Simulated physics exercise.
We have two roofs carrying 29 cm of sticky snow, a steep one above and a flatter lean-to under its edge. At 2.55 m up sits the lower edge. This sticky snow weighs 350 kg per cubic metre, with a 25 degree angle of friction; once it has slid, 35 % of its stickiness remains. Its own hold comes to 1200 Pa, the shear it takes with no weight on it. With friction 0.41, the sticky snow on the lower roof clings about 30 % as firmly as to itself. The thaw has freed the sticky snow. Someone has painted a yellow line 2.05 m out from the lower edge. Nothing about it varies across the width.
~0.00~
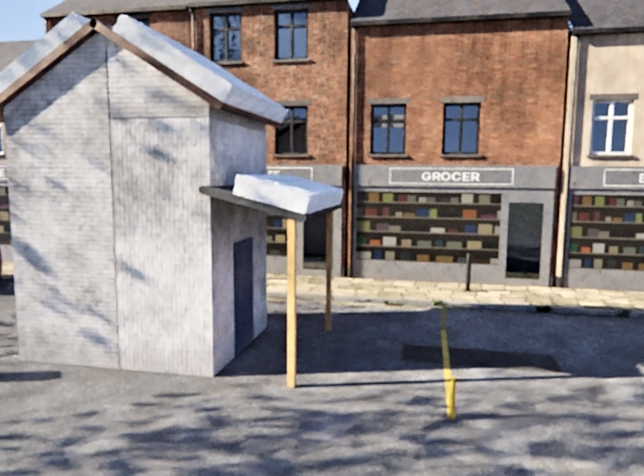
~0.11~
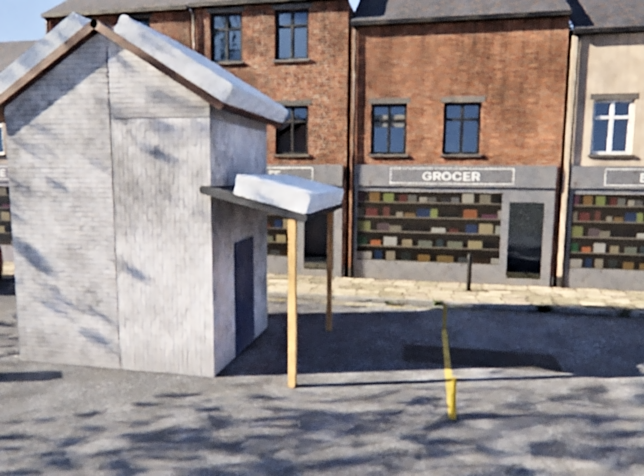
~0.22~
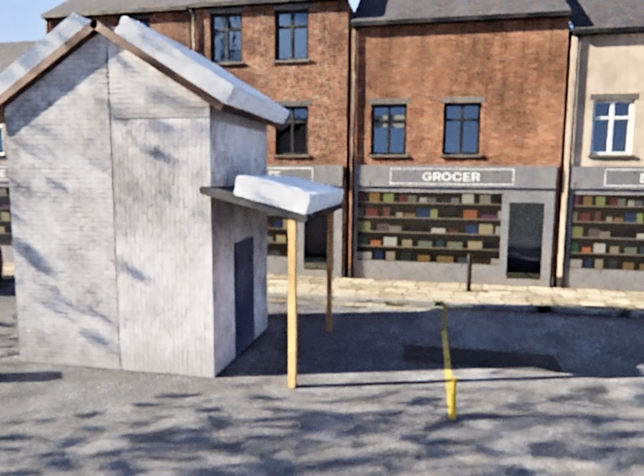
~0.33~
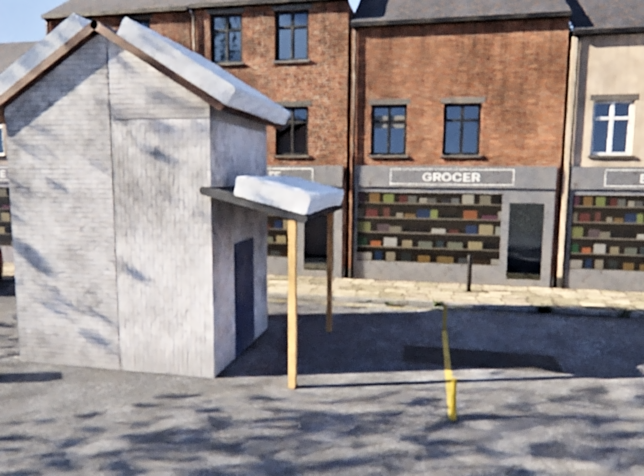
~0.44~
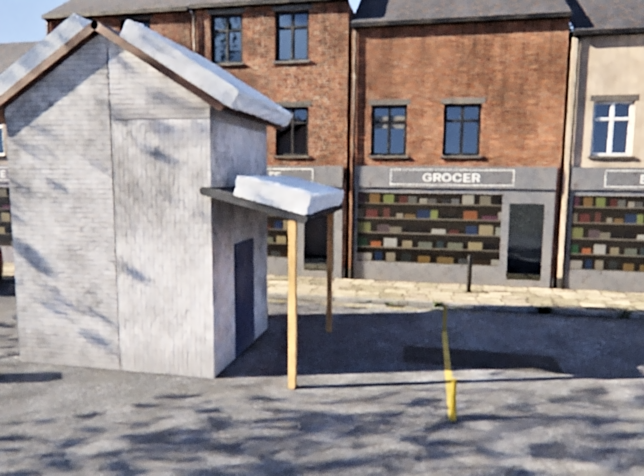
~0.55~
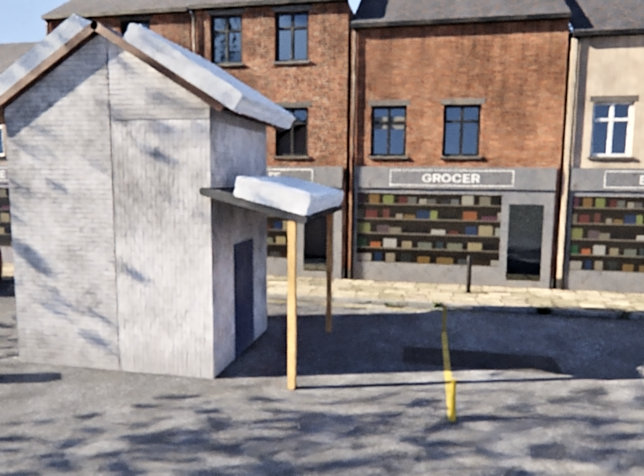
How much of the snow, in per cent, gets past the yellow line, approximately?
2 %.
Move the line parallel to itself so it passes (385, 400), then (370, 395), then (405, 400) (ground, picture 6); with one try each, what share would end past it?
The three tries give 25 %, 35 % and 16 % in turn.
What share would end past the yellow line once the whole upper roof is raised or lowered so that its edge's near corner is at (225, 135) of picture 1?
Roughly 0 %.
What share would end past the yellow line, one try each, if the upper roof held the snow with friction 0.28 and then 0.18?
Try 1: 14 %; try 2: 20 %.
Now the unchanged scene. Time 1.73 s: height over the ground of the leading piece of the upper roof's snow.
Roughly 2.8 m.
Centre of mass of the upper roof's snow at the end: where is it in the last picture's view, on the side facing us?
It sits close to (371, 365) in the last view.
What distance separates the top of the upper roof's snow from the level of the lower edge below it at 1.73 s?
About 1.6 m.
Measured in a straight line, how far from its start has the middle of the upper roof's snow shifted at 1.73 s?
I'd reckon close to 2.0 m.
After 1.09 s, none is below the lower edge and 0 % is past the line.
After 1.73 s, none is below the lower edge and 0 % is past the line.
After 2.36 s, 34 % is below the lower edge and 0 % is past the line.
After 3.00 s, 67 % is below the lower edge and 2 % is past the line.
After 4.40 s, 67 % is below the lower edge and 2 % is past the line.
